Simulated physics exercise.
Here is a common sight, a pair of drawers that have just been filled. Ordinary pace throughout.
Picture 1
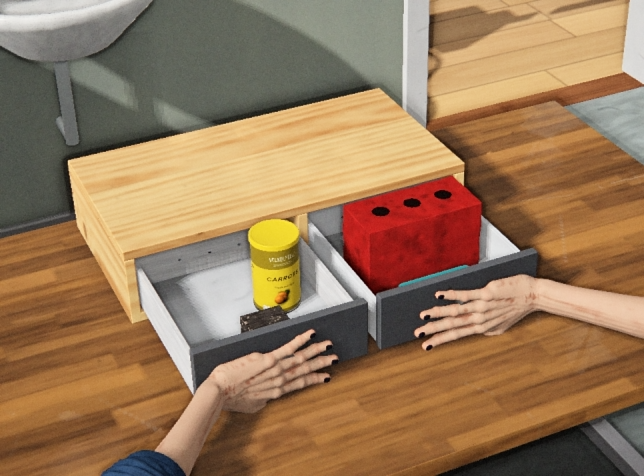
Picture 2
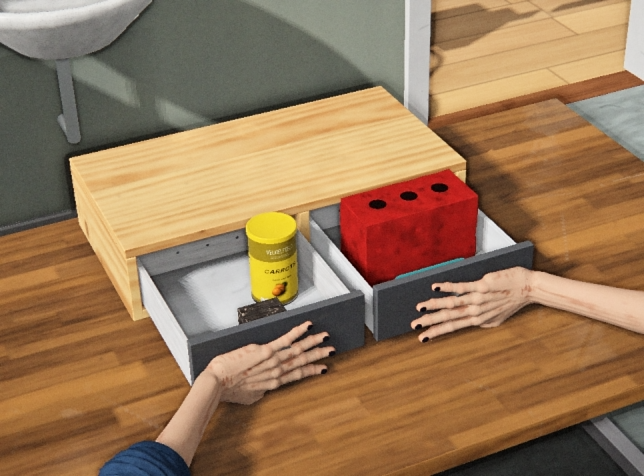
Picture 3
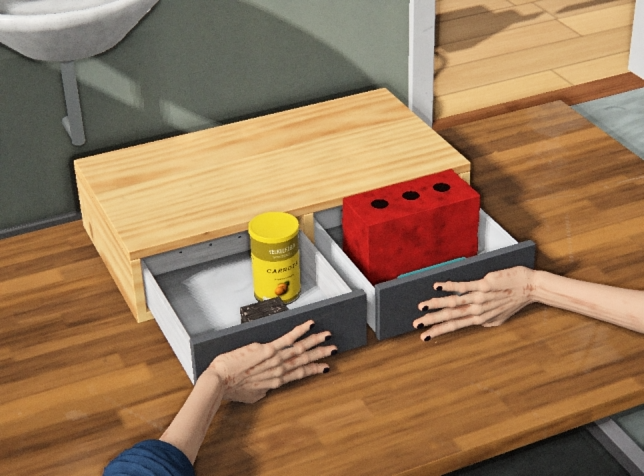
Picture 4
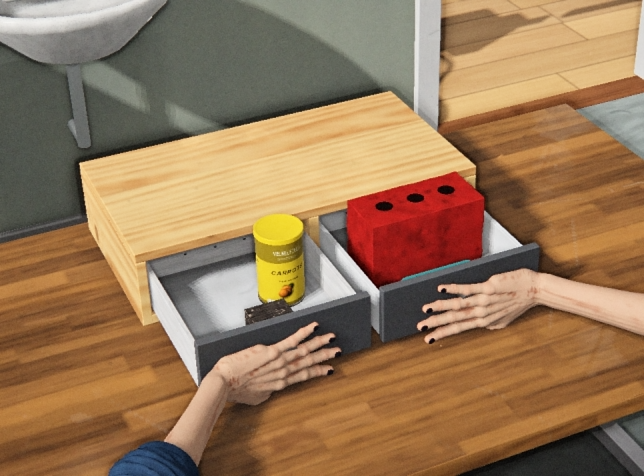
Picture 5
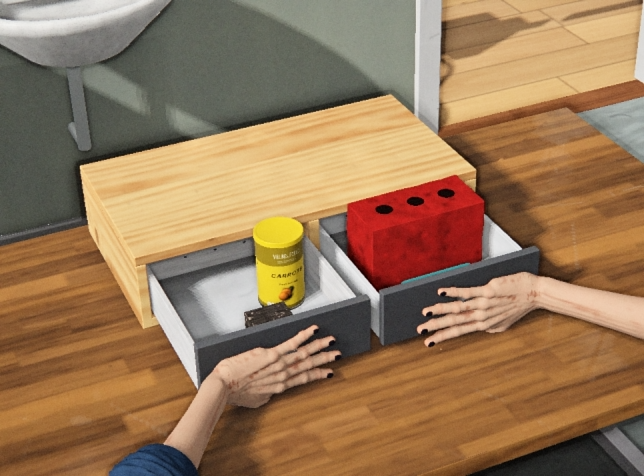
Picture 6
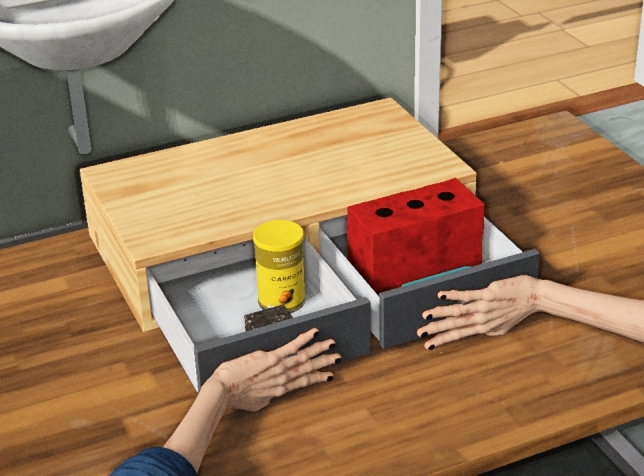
Two open, grey-fronted drawers jut from a pale wooden chest on a brown wood-plank surface, seen from above at an angle, with a white basin against the grey-green wall behind. The left drawer holds a yellow pot and a small dark object, the right a red brick with three dark holes. A hand rests at each drawer front, and nothing moves beyond slight shifts of the whole view.
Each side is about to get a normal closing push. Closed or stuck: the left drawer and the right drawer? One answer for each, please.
I bet the left drawer won't fully retract; I bet the right drawer won't fully retract.
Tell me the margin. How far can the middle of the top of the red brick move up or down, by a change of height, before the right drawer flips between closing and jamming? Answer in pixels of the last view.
That's a shift of close to 16 pixels downward.
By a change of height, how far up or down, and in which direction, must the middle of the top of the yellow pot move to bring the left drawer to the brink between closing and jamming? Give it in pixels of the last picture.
Down by around 20 pixels.
Then, 0.44 s later than the last frame, left drawer starting in; right drawer starting in.
Then, 1.48 s later than the last frame, left drawer about half in; right drawer starting in.
When it is over, the left drawer jams; the right drawer jams.
